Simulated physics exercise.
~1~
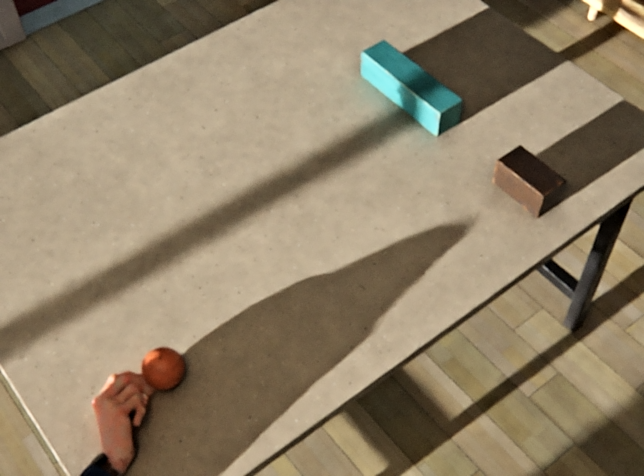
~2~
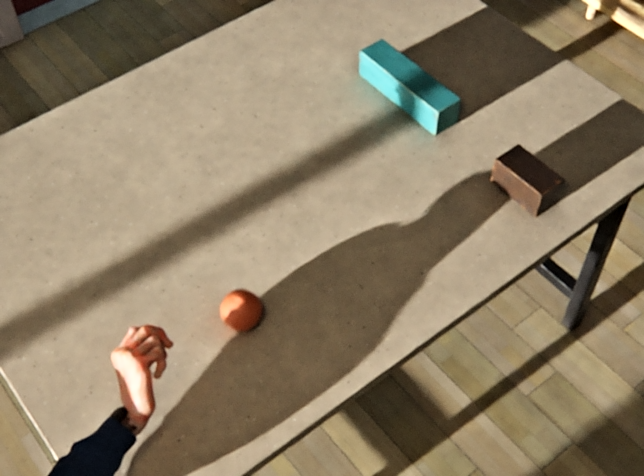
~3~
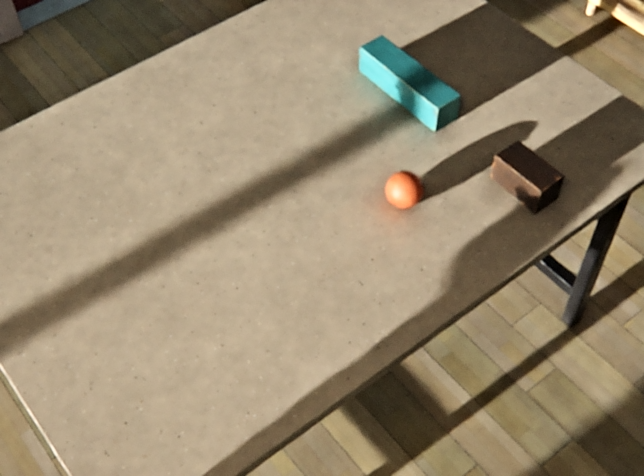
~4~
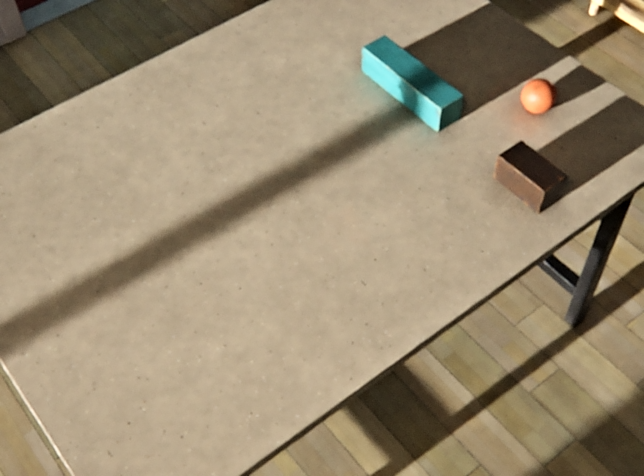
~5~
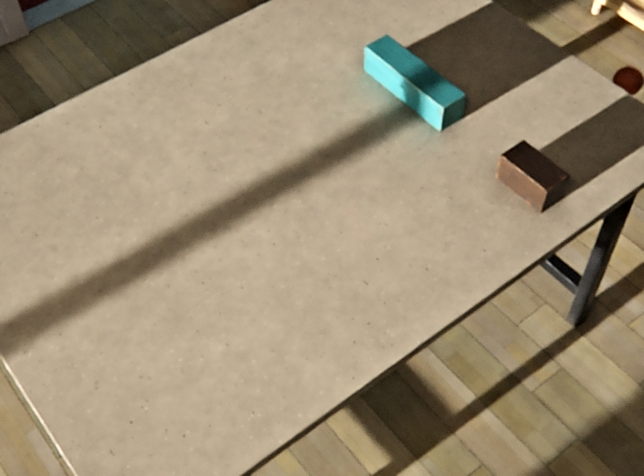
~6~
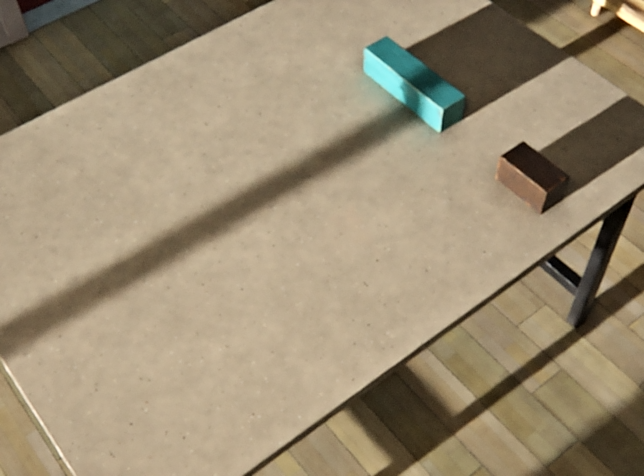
We see a hand release an orange ball on a tabletop and draw back as the ball moves right and up between a turquoise block and a dark brown block, then continues past the table's far right end and out of view, leaving both blocks in place.
